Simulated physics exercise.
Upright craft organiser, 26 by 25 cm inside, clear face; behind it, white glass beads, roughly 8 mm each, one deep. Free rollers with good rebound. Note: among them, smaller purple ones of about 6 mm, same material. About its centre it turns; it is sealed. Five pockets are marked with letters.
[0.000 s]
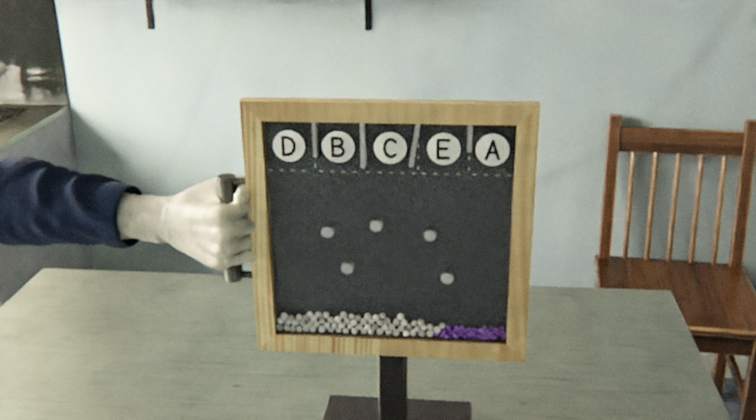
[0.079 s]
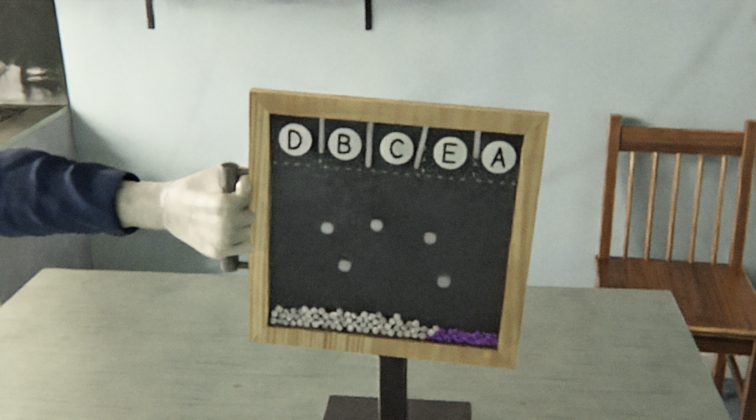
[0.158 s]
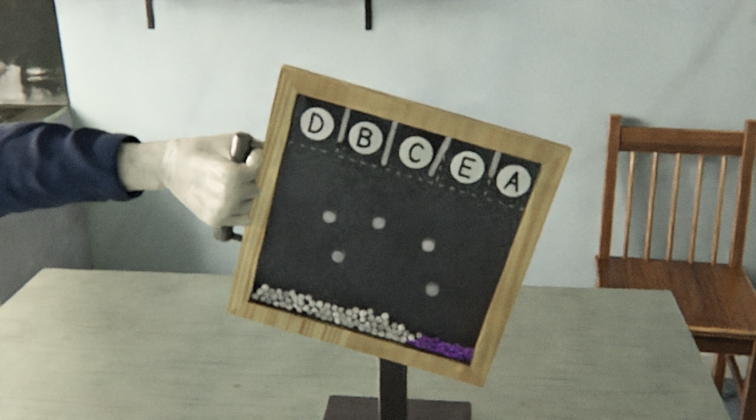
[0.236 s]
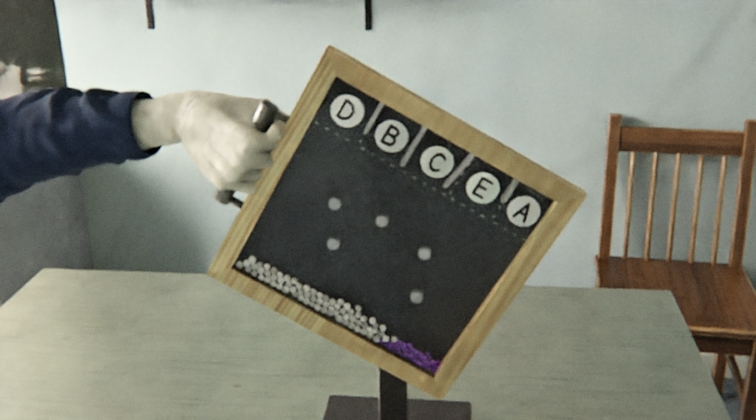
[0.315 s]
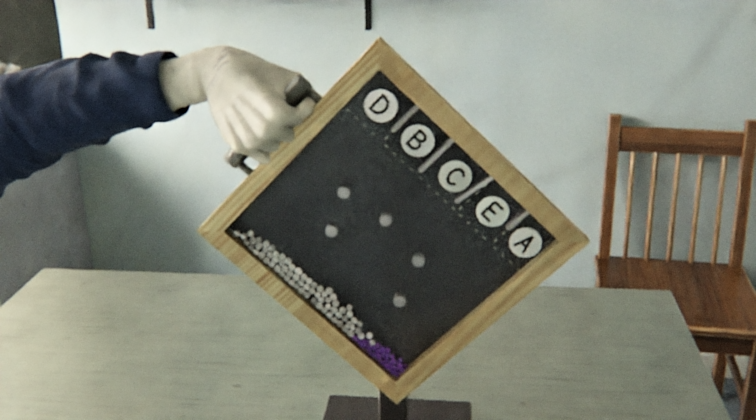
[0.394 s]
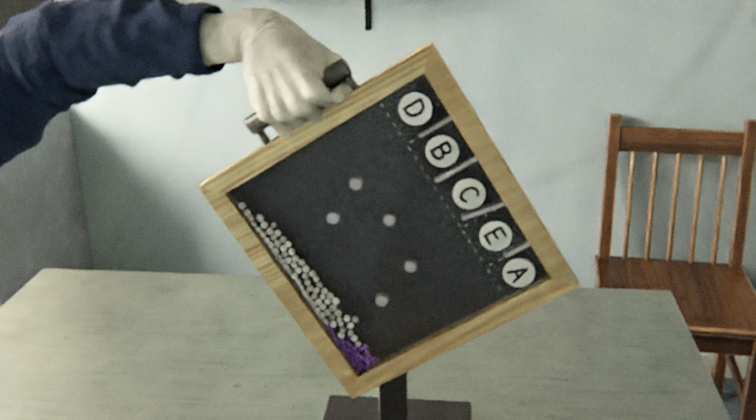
A hand in a dark blue sleeve grips a handle on the left of a square wooden-framed board standing on a pale table, seen from the front, with a wooden chair at right. Behind its clear face, white beads and a smaller purple group at right line the bottom, below five pegs and lettered slots. The hand turns the board steadily clockwise, and the beads slope with it, while the camera stays still.
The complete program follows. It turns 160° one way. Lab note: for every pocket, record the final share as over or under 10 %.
Recorded: Pocket A over, pocket B under, pocket C under, pocket D under, pocket E over.
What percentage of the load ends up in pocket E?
That comes to near 40 percent.
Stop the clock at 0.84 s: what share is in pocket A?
Some 35 per cent.
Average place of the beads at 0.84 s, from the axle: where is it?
Offset approx. 8 cm left, 9 cm below.
After 0.62 s, it stands 98° clockwise; nothing in the marked areas.
After 0.84 s, it stands 138° clockwise; A 35 %.
After 1.03 s, it stands 160° clockwise; A 35 %, E 20 %.
At rest by 1.7 s, it stands 160° clockwise; A 40 %, B 0 %, C 0 %, D 0 %, E 40 %, elsewhere 20 %.
